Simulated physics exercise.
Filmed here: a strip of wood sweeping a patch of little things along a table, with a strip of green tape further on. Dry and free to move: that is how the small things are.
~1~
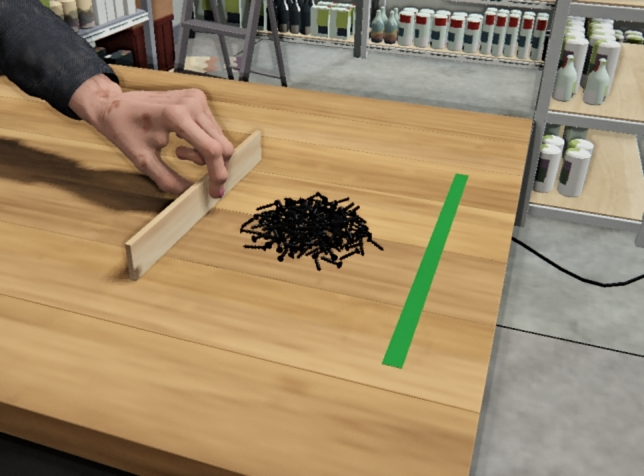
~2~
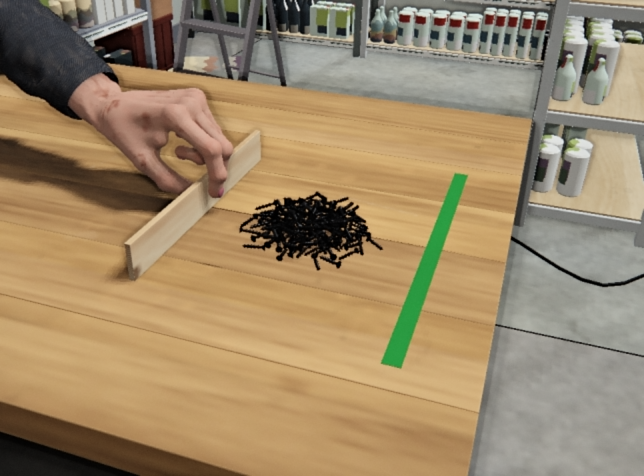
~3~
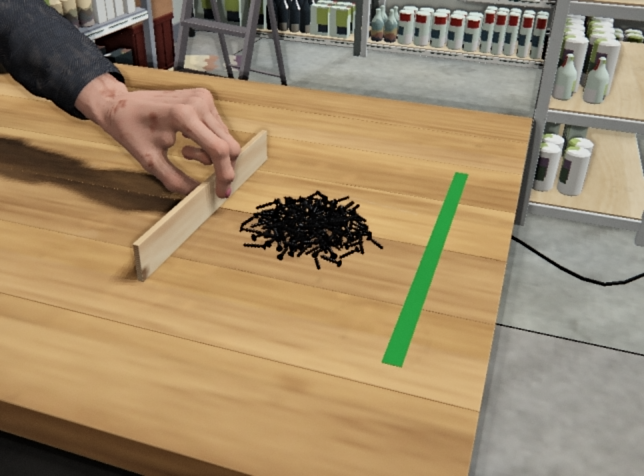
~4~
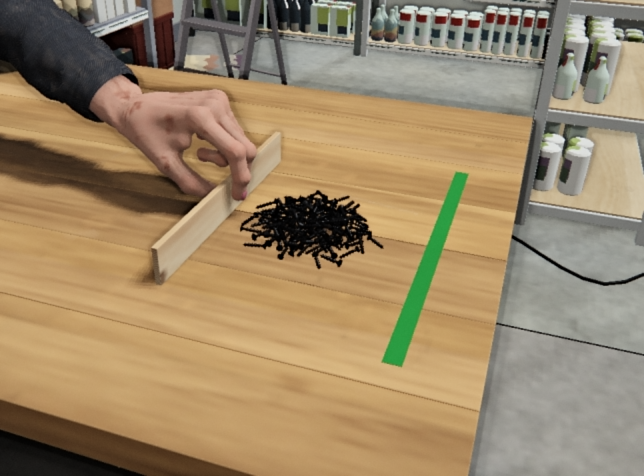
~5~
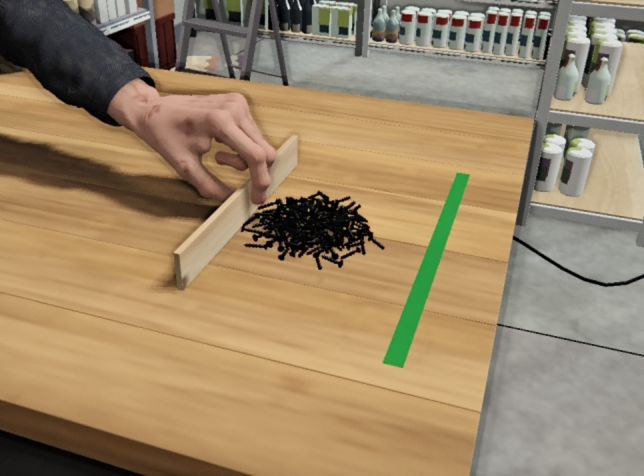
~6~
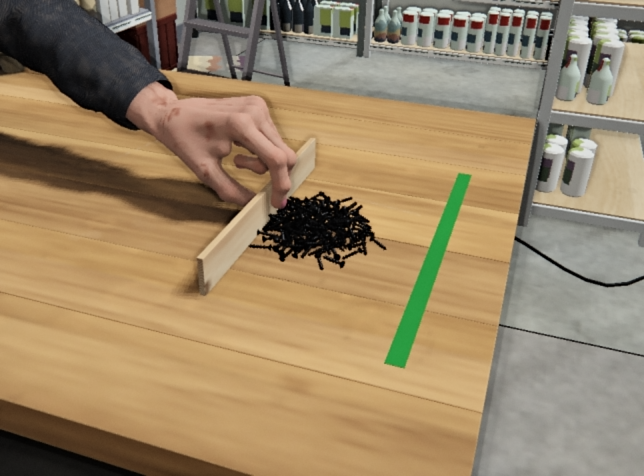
A hand sliding a strip of wood rightward across a wooden table, meeting a heap of black screws and nudging it slightly.
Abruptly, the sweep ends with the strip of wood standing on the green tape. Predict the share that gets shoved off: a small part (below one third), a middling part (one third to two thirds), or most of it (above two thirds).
It will be a small part, below one third.
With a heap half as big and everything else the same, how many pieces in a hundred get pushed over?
It comes to 10 per cent or so.
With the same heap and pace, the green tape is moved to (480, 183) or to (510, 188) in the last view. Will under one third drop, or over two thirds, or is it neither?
Try 1 - in the middle band; try 2 - over two thirds.
Shortly afterwards, strip of wood still moving, near (358, 204); heap all on the table, its front near (427, 254).
Next, strip of wood stopped at the green tape; heap a little over the edge.
Some moments later, strip of wood stopped at the green tape; heap near a quarter over the edge.
In the end, strip of wood stopped at the green tape; heap near a quarter over the edge.
